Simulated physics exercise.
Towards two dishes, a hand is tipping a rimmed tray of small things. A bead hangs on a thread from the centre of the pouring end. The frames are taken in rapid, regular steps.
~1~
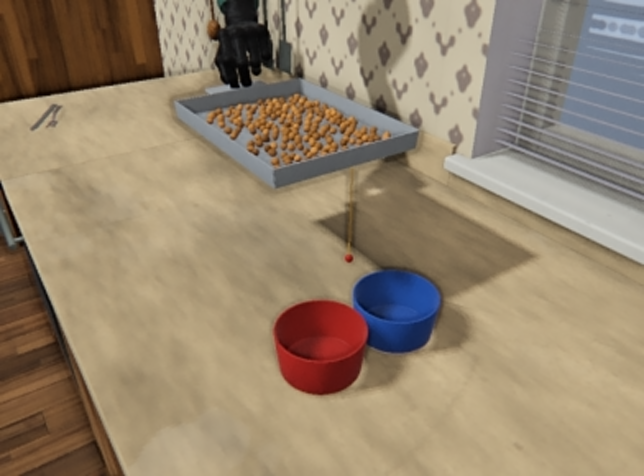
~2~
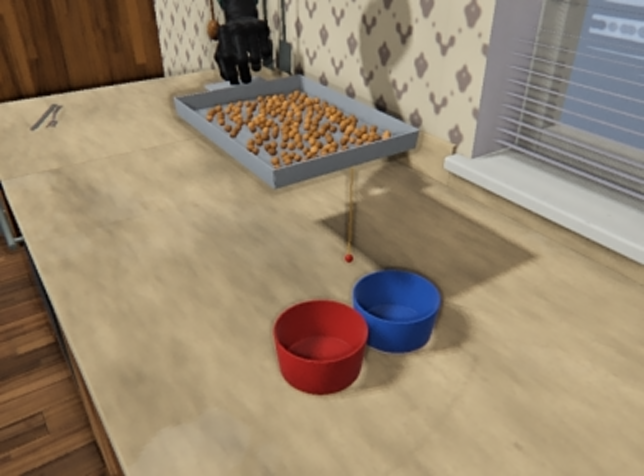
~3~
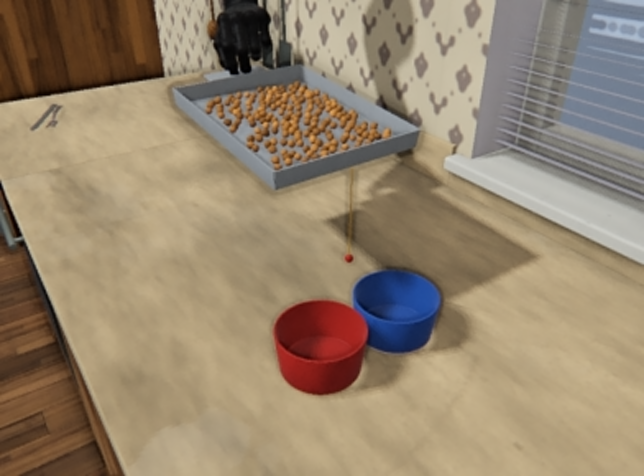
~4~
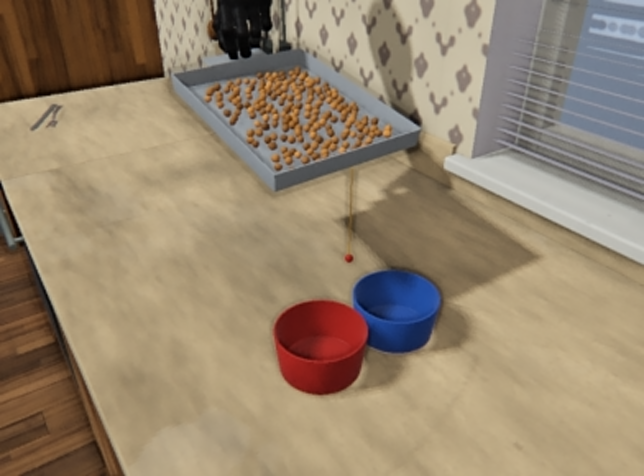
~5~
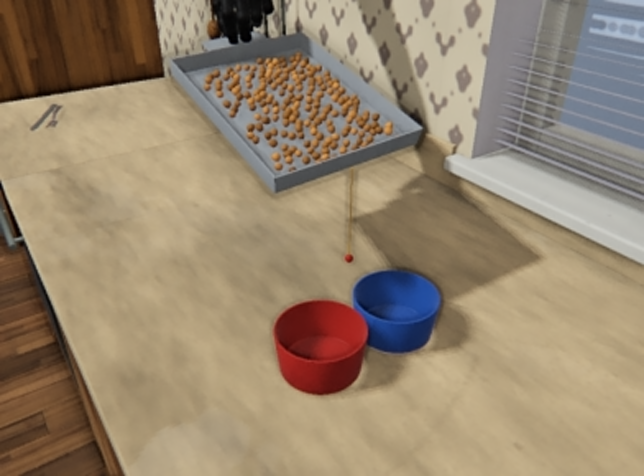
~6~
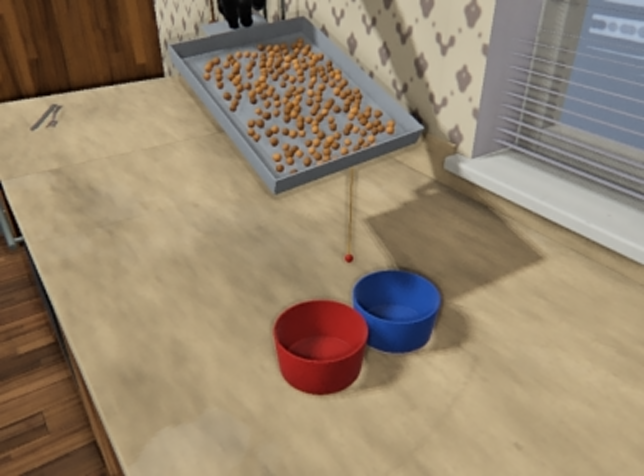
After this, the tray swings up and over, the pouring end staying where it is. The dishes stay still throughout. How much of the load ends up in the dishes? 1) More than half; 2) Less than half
Answer: 1.
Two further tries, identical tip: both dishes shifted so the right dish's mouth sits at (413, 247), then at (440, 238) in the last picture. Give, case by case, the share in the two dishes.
10 %, then 0 %.
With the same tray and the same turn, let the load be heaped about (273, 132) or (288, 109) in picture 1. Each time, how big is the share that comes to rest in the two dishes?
Close to 70 %, followed by close to 70 %.
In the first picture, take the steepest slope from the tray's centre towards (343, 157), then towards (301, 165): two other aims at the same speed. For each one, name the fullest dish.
Result of try 1 is the right side, of try 2 the left side.
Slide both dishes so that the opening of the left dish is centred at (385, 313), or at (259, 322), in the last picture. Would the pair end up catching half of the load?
Short of half, then the bulk of it.
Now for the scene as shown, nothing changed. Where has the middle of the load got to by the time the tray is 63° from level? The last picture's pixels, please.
The load is centred about (330, 145).
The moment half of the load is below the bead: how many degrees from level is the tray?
I'd say it is tilted about 115°.
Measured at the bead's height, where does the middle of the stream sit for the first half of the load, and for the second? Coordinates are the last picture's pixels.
About (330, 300), and after that about (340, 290).
Just after the last frame, tray tipped steeply; almost all on the tray; just a few in the air.
A moment on, tray tipped past a quarter turn; the larger part on the tray; about a tenth in the left dish; just a few in the right dish; just a few outside both; just a few in the air.
Further on, tray tipped past a quarter turn; roughly a third in the left dish; roughly a quarter in the right dish; roughly a quarter outside both; just a few in the air.
When it is over, tray tipped past a quarter turn; roughly a third in the left dish; roughly a quarter in the right dish; roughly a quarter outside both.
